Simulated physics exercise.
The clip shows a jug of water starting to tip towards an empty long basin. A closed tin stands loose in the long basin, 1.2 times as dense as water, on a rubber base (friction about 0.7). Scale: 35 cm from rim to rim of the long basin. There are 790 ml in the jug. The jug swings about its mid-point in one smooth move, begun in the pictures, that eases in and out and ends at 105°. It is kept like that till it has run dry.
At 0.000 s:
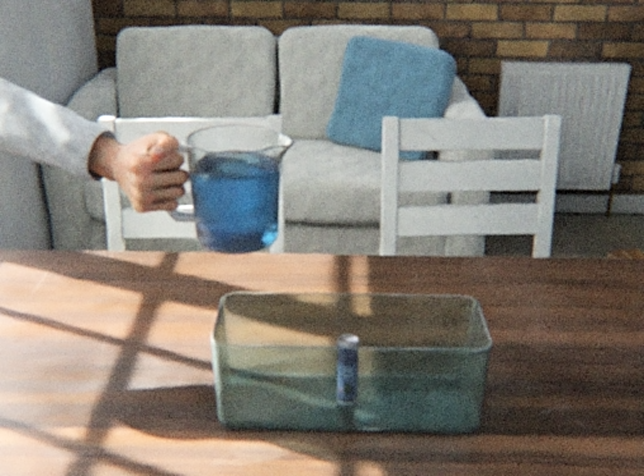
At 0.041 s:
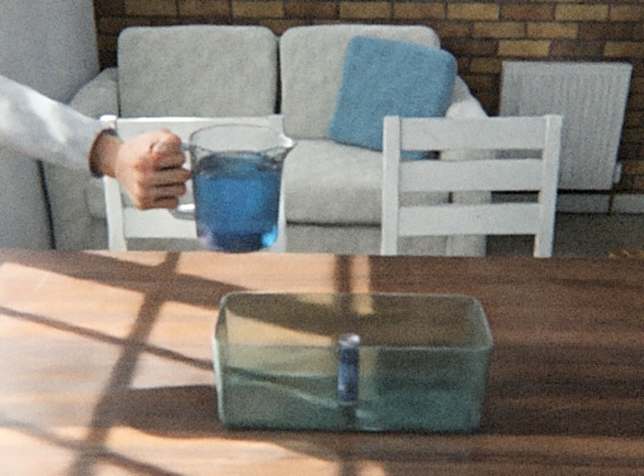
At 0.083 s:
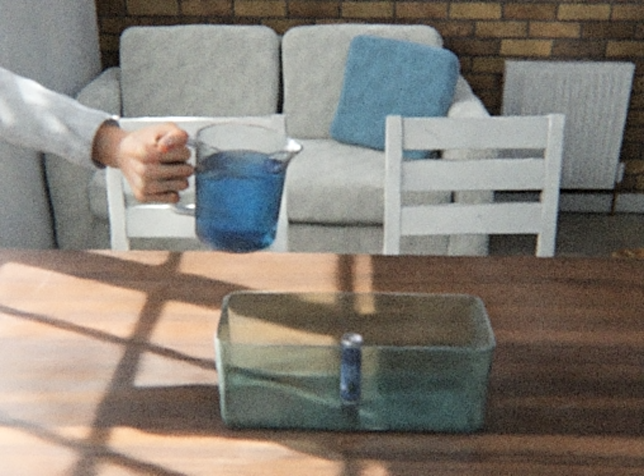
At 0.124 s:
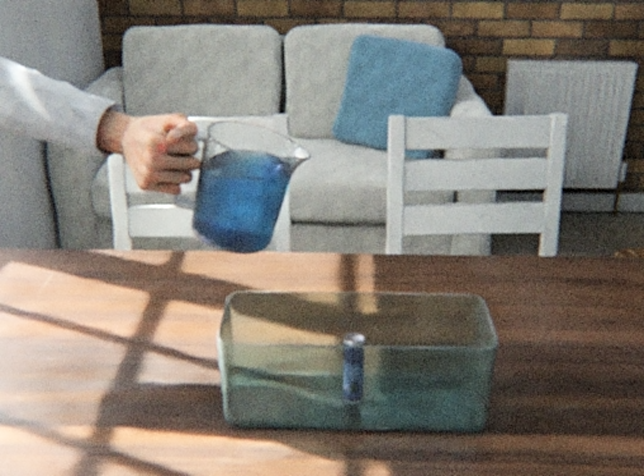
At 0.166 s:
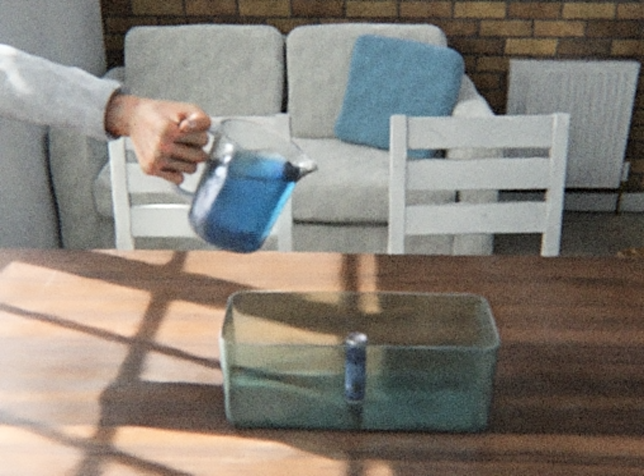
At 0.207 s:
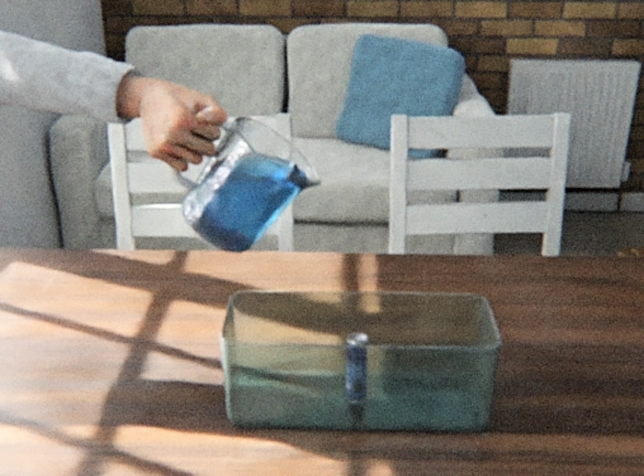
A hand held a clear jug of blue water above a long glass basin with a small tin standing in it, then smoothly tilted the jug rightward, slightly at first and then more steeply.
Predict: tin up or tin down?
The tin falls.
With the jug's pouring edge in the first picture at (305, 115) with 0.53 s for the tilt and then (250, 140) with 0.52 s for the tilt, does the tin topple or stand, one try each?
First it keeps standing; then it goes over.
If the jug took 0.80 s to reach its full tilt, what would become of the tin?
Then it topples.
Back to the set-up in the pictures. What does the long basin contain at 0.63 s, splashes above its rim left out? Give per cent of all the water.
About 60 per cent.
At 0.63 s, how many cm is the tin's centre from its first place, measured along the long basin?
Some 0 cm.
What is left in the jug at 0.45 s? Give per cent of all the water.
Some 58 per cent.
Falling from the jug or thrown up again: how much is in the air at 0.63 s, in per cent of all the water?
Near 22 in a hundred.
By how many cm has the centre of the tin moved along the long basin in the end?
About 7.0 cm.
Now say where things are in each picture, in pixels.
In the first frame, tilt 0°; pouring edge (294, 141); surface from (193, 161) to (278, 163); the long basin's rim runs from (217, 318) to (484, 323); the tin's top is at (348, 342).
In the second frame, tilt 2°; pouring edge (297, 143); surface from (194, 161) to (280, 163).
In the third frame, tilt 7°; pouring edge (303, 147); surface from (199, 160) to (285, 164).
In the fourth frame, tilt 14°; pouring edge (311, 156); surface from (205, 160) to (291, 166).
In the fifth frame, tilt 24°; pouring edge (318, 168); surface from (205, 172) to (299, 169).
In the sixth frame, tilt 36°; pouring edge (322, 182); surface from (198, 181) to (307, 174).
Then, 0.45 s in, the tilt is 100° and 59 per cent is still to pour; the tin stands where it began.
Then, 0.63 s in, the tilt is 105° and 17 per cent is still to pour; the tin stands where it began.
Then, 0.82 s in, the tilt is 105° and 3 per cent is still to pour; the tin leans 60°.
Then, 1.02 s in, the tilt is 105° and 0 per cent is still to pour; the tin lies on its side.
Finally, the tin lies on its side.
